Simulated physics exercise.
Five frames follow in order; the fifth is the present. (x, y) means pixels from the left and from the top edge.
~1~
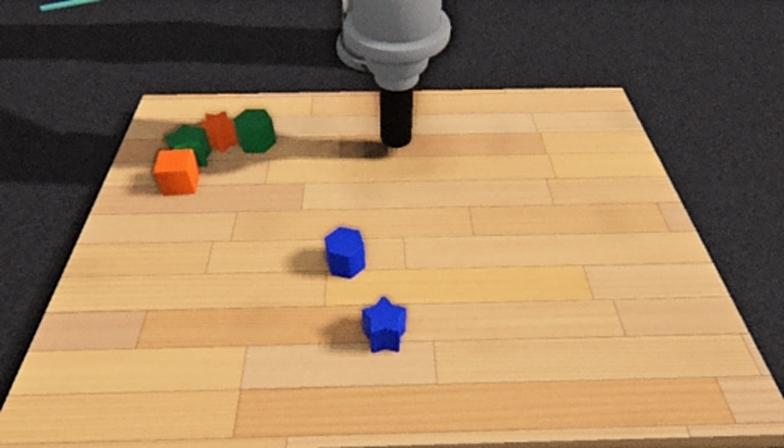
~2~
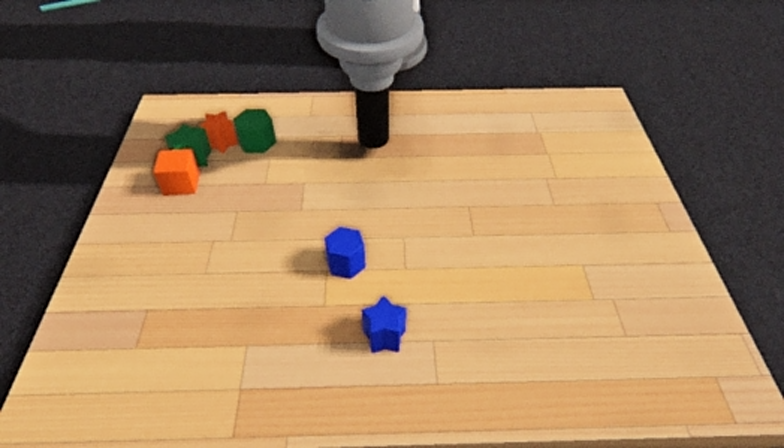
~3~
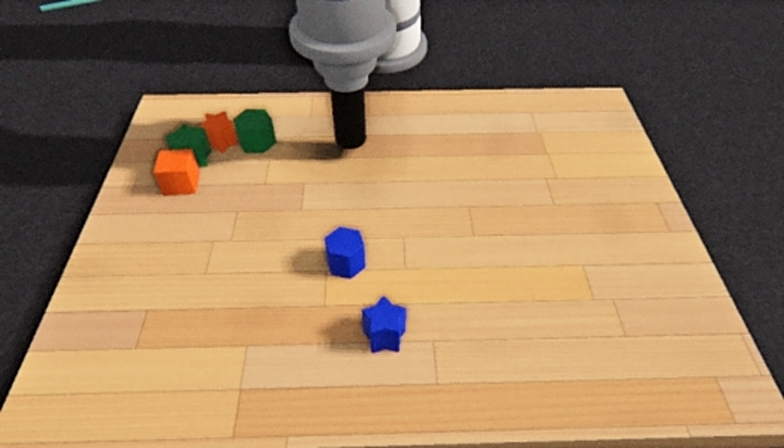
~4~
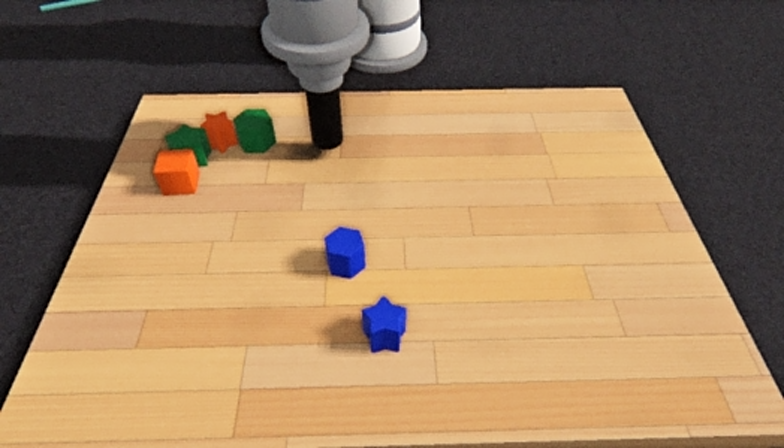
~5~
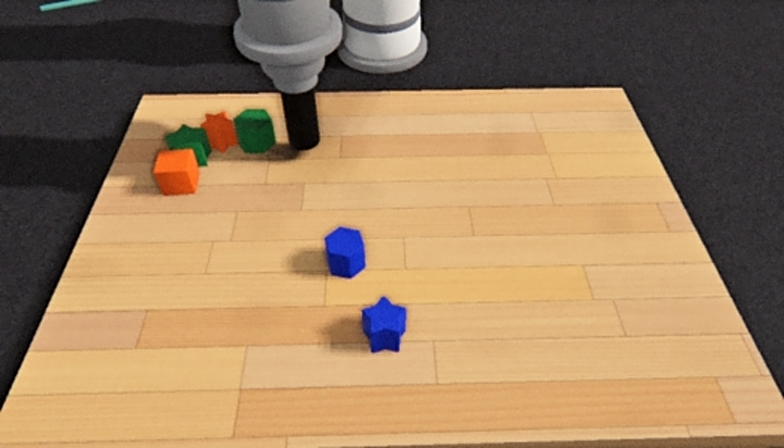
A robot arm's black tip glides left above a wooden board while six coloured blocks stay still.
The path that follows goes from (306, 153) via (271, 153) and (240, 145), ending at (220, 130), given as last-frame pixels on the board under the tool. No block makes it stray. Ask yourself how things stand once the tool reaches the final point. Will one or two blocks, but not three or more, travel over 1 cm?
Yes - that is the case.
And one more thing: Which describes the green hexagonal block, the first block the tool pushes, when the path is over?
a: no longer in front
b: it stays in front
Letter b.
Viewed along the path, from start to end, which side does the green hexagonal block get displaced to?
Well, taking the path from its start to its end as straight ahead, the green hexagonal block moves to the right.
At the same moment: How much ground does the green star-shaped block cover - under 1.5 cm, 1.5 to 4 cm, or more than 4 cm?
Of the three bands, it's under 1.5 cm.
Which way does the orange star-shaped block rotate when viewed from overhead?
It twists against the clock when seen from above.
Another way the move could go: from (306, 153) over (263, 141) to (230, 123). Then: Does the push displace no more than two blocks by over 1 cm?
That would be a no.
The first path, step by step. One third of the way, tool (268, 142); orange star-shaped block (211, 120); green hexagonal block (245, 115), turned 15° clockwise.
Two thirds of the way, tool (237, 133); orange star-shaped block (203, 119), turned 15° anticlockwise; green hexagonal block (226, 102), turned 50° clockwise.
At the end, tool (217, 119); green star-shaped block unmoved; orange star-shaped block (186, 114), turned 70° anticlockwise; green hexagonal block (213, 87), turned 70° clockwise.
